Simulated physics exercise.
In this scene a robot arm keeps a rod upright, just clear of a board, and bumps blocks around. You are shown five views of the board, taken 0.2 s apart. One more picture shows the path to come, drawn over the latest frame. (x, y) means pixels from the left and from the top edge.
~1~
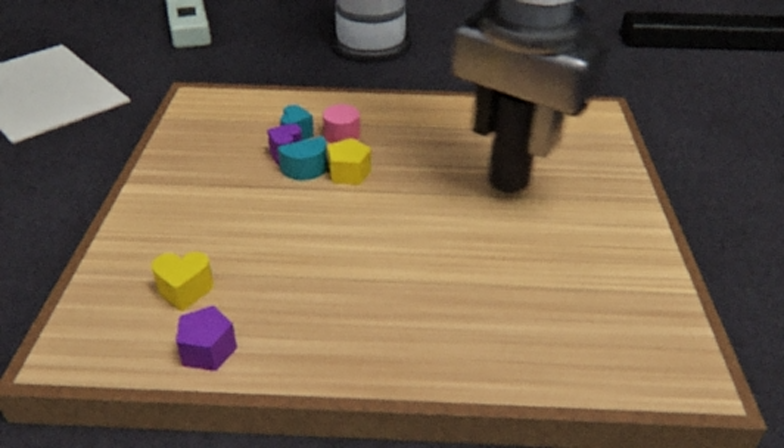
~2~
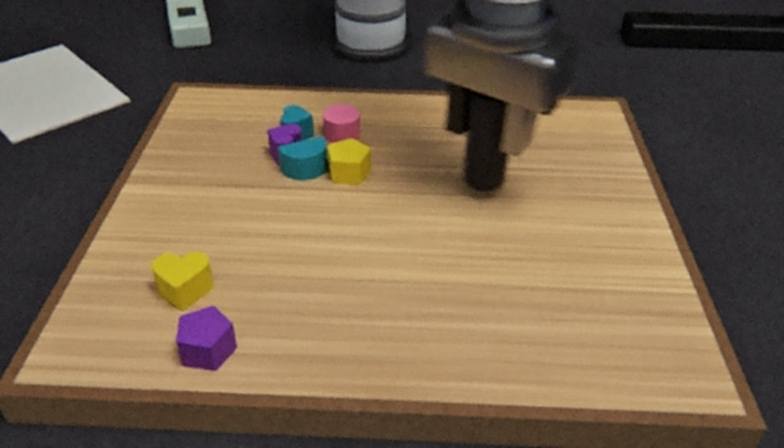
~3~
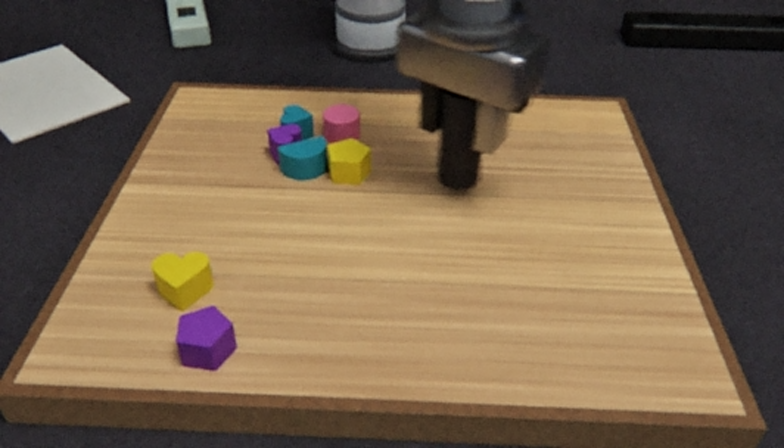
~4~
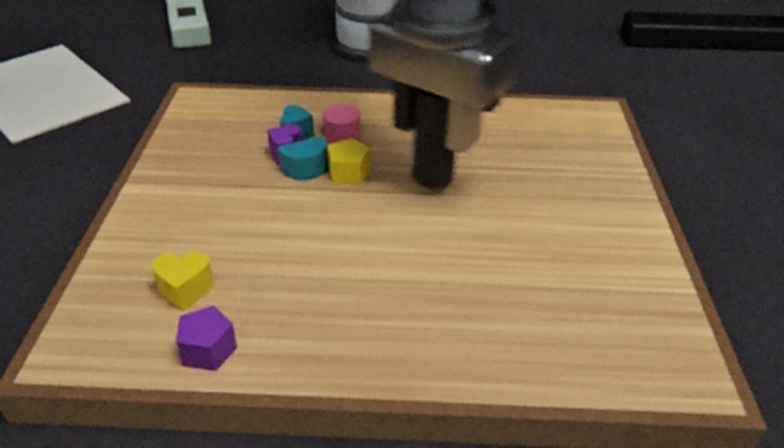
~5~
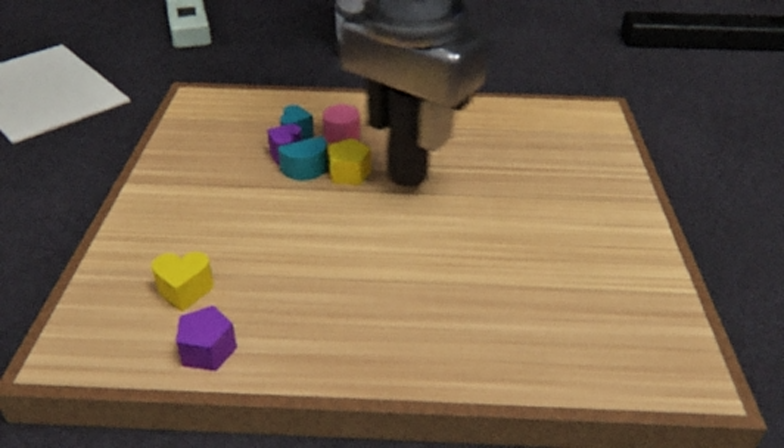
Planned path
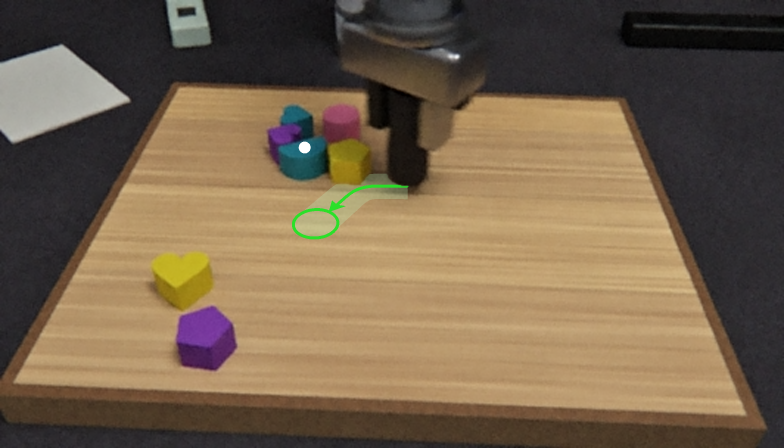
A grey robotic tool with a dark cylindrical rod hangs just above a wooden board on a dark table, seen from a fixed, raised view in front. Purple, turquoise, pink and yellow blocks cluster at the upper left, with a yellow heart and purple pentagon at the lower left. The rod glides steadily left toward the cluster, while every block stays still.
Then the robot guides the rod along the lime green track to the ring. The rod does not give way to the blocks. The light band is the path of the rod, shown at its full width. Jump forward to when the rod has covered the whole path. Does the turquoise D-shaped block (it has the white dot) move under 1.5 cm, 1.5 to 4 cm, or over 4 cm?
It's set to move under 1.5 cm.
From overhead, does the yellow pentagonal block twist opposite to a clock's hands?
Going by the path, no.
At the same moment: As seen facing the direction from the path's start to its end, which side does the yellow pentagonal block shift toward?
It's pushed right.
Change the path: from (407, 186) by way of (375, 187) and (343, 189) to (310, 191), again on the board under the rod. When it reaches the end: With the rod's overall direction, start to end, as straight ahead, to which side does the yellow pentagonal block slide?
My prediction: Rightwards.
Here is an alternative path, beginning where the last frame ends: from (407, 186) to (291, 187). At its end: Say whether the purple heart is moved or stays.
Displaced, by a centimetre or more.
Path on the board, from (407, 186) over (369, 187) and (340, 202) to (316, 223); the dot is on the turquoise D-shaped block.
What follows on the original path. One third of the way, rod (367, 176); turquoise D-shaped block (301, 146), turned 15° anticlockwise; yellow pentagonal block (339, 147), turned 25° clockwise.
Two thirds of the way, rod (339, 192); turquoise D-shaped block (297, 145), turned 30° anticlockwise; yellow pentagonal block (336, 147), turned 35° clockwise.
At the end, rod (315, 212); turquoise D-shaped block (297, 145), turned 30° anticlockwise; pink round block in place; yellow pentagonal block (336, 147), turned 35° clockwise.
